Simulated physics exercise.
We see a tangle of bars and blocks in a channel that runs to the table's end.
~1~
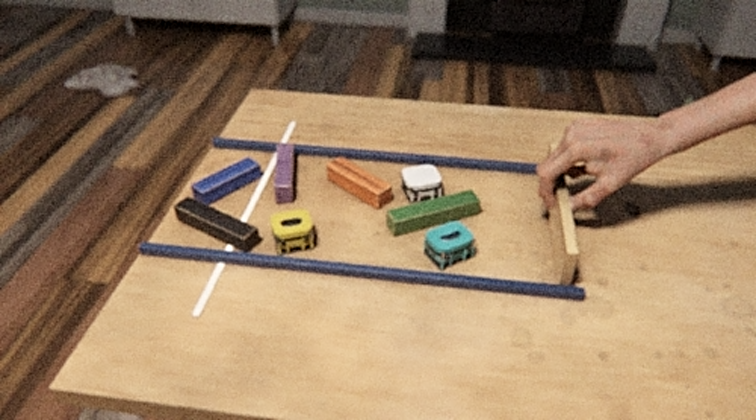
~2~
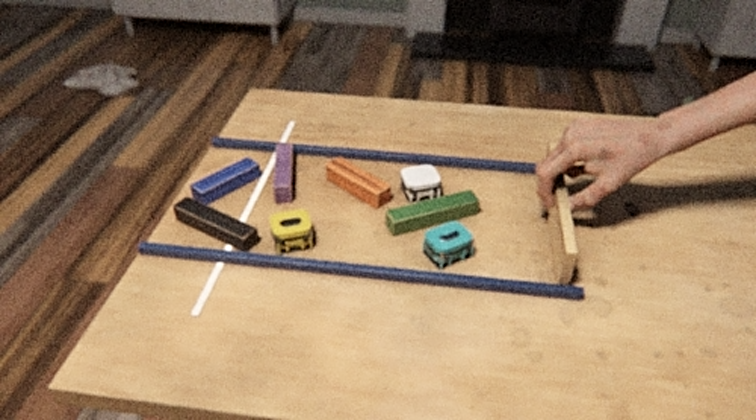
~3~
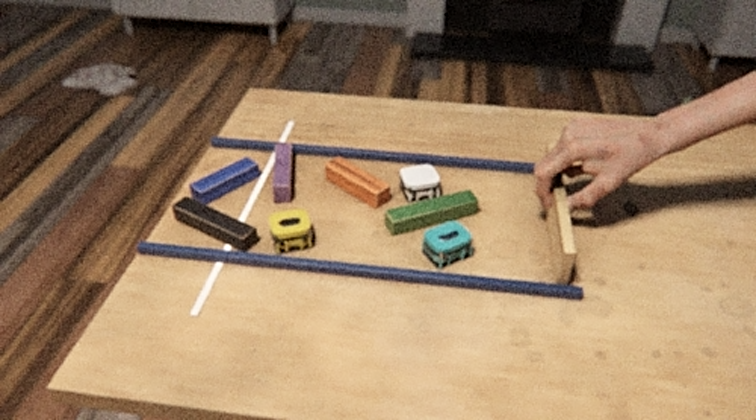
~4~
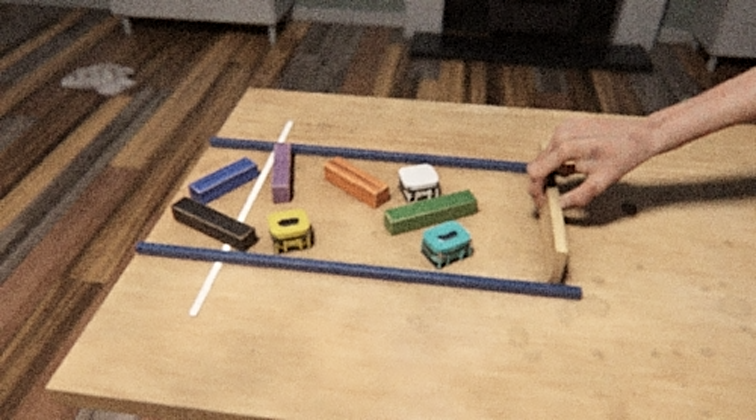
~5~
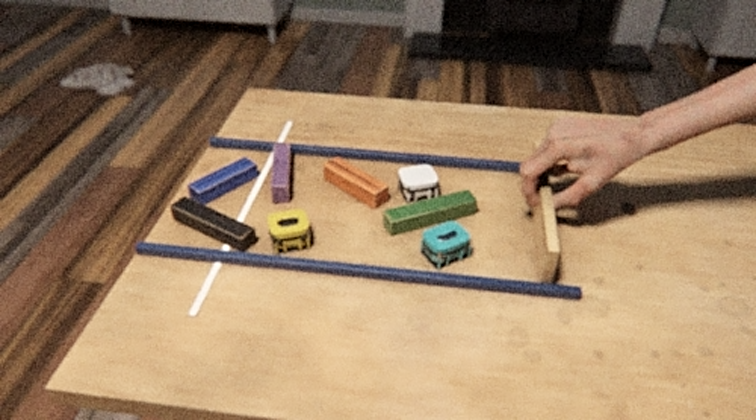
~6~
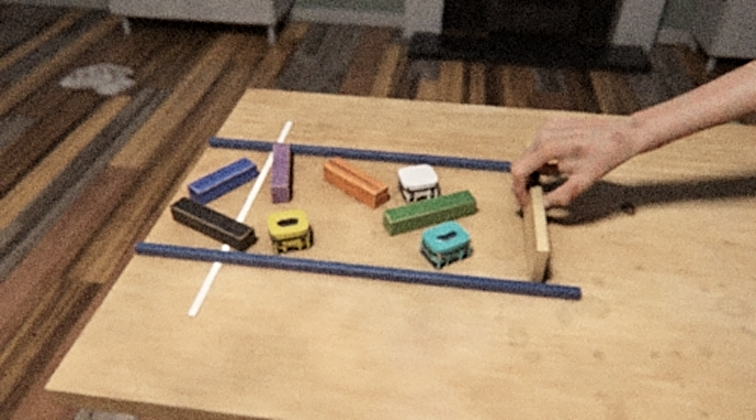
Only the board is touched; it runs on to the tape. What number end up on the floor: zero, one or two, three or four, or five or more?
The number that fall off is one or two.
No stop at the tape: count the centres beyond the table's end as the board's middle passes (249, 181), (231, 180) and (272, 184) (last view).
It would be 2, 4 and 1.
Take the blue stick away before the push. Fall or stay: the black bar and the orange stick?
The black bar tumbles off, the orange stick remains up.
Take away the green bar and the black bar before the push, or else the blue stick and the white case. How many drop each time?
1 in the first case, 1 in the second.
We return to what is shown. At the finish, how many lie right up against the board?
That makes 3.
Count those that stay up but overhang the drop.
It comes to 1.
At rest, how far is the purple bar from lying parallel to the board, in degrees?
About 0°.
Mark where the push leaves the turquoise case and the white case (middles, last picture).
About (208, 230), and the other about (248, 164).
Soon after, none off yet; blue stick at rest near (224, 181); black bar at rest near (212, 224); purple bar at rest near (281, 172).
After that, none off yet; blue stick at rest near (224, 181); black bar displaced a little near (184, 221); purple bar moving near (277, 172).
In the end, the number that fall off is one or two; gone, black bar and blue stick.
